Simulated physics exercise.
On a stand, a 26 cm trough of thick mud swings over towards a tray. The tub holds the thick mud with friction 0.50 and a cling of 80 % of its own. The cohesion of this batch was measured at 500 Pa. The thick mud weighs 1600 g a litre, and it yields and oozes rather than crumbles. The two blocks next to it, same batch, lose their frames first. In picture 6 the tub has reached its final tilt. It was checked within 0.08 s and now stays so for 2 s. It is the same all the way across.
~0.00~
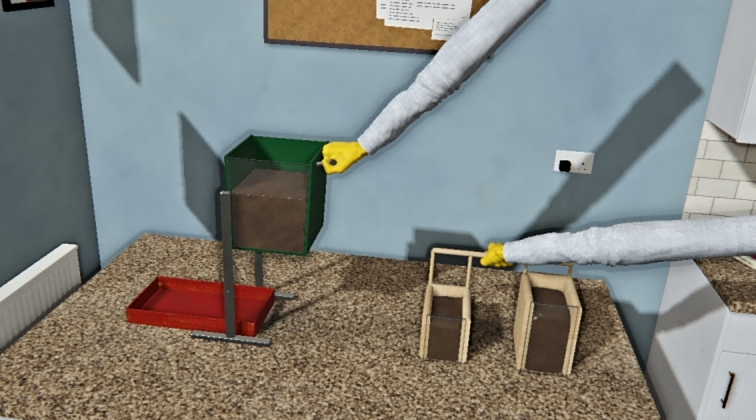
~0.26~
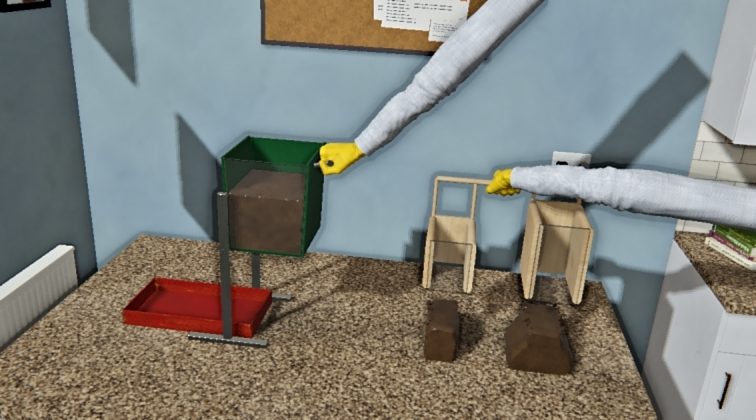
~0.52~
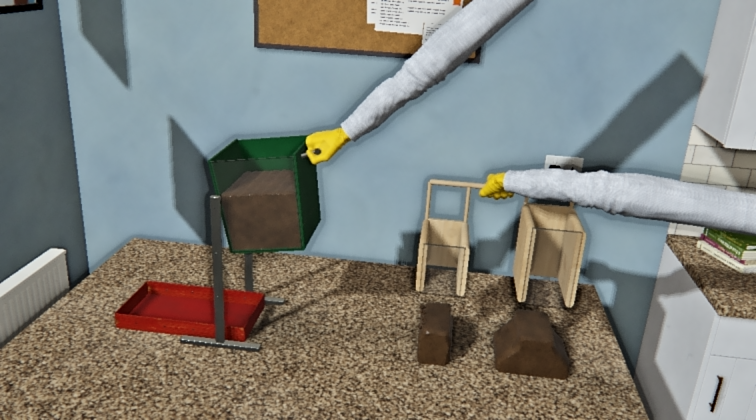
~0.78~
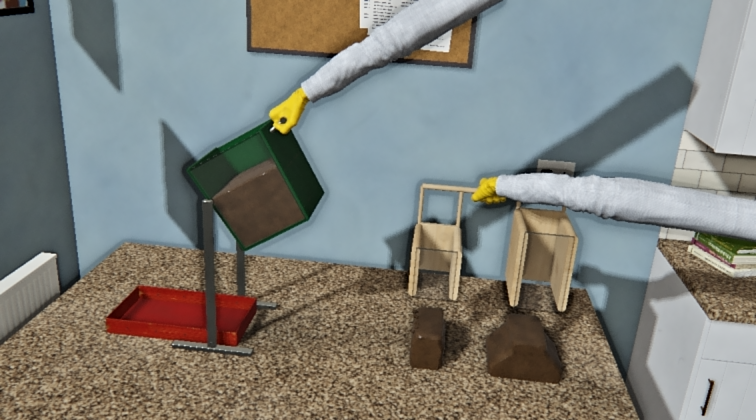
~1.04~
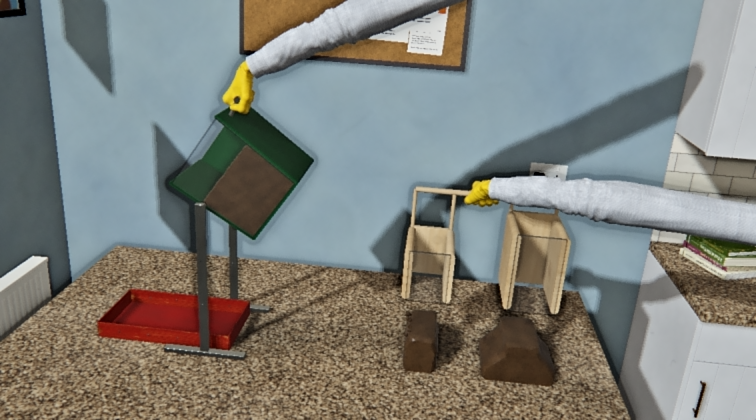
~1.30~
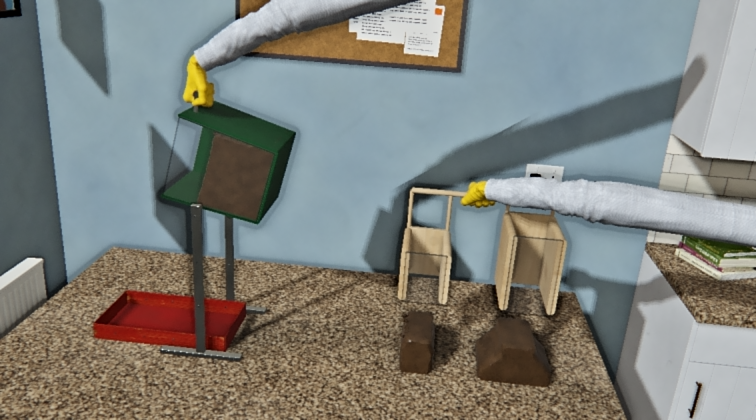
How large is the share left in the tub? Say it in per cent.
It comes to some 100 %.
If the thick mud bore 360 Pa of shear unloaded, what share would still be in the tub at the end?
In that case some 100 per cent.
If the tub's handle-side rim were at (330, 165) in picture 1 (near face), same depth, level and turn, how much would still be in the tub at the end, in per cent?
In that case some 85 per cent.
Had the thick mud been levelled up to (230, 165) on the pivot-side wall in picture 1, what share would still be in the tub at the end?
In that case some 100 per cent.
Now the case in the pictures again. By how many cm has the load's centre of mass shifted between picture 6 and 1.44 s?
About 1 cm.
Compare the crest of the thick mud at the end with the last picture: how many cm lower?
About 4 cm.
After 1.44 s, the tub is at 76 degrees and holds 100 %.
After 1.61 s, the tub is at 76 degrees and holds 100 %.
After 1.78 s, the tub is at 76 degrees and holds 100 %.
After 1.95 s, the tub is at 76 degrees and holds 100 %.
After 3.30 s, at the end, the tub is at 76 degrees and holds 100 %.
